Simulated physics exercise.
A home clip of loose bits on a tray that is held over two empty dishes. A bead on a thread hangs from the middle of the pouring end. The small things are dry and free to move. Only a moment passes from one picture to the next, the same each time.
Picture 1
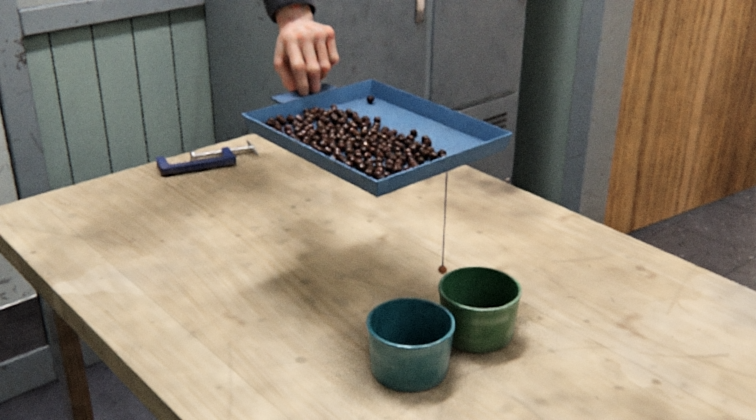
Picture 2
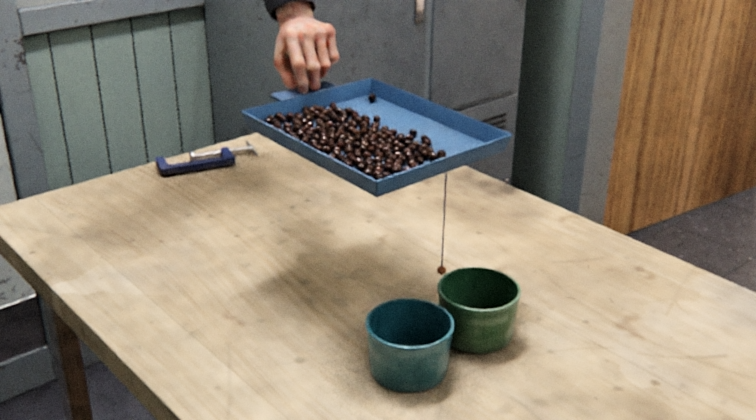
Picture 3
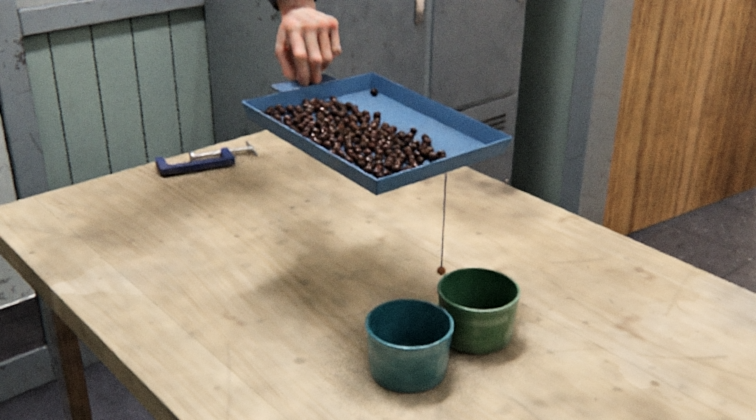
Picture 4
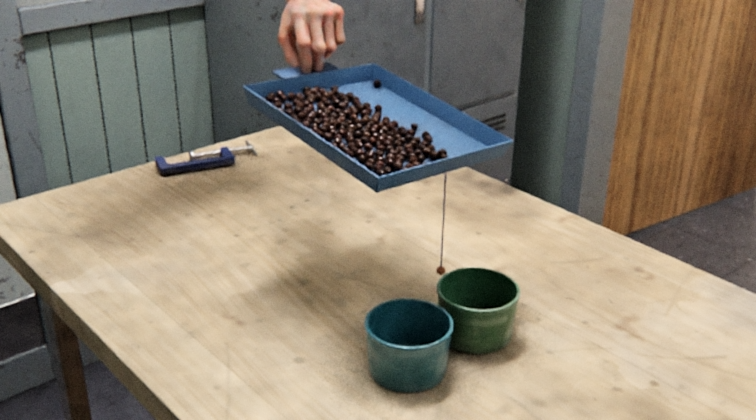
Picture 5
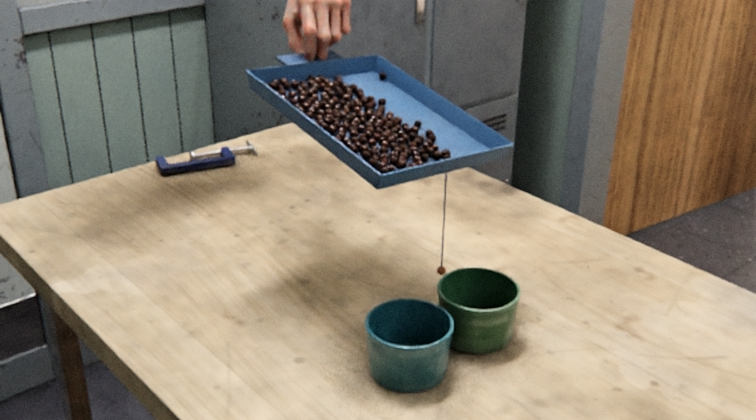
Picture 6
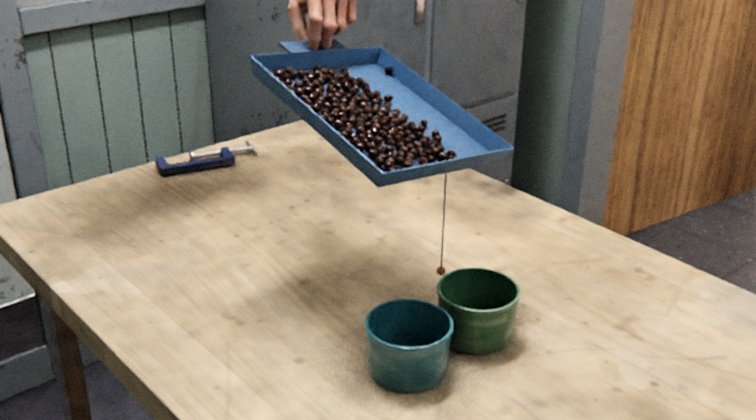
Blue tray of small dark brown balls tilting gradually as a hand raises its back end above two empty dishes.
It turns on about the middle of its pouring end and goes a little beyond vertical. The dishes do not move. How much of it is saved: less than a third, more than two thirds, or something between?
Caught overall: Less than a third.
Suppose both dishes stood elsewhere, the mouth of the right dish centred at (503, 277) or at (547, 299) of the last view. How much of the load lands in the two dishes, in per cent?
The first gives 60 %, the second 0 %.
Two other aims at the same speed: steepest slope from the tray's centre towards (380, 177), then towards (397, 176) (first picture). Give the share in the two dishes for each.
The first gives 60 %, the second 70 %.
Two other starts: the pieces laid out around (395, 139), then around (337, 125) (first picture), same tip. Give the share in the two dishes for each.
First some 20, then 10 per cent.
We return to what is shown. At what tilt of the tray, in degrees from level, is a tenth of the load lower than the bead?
Roughly 60°.
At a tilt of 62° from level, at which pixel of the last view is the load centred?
At about (478, 158).
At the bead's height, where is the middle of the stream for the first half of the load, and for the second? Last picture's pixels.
The first part at (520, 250); the rest at (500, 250).
Soon, tray tipped steeply; most on the tray; a stray few in the right dish; a small part outside both; a small part in the air.
A while on, tray tipped past a quarter turn; a stray few on the tray; a small part in the right dish; most outside both; a small part in the air.
Towards the end, tray tipped past a quarter turn; a stray few in the left dish; a small part in the right dish; most outside both.
Finally, tray tipped past a quarter turn; a stray few in the left dish; a small part in the right dish; most outside both.
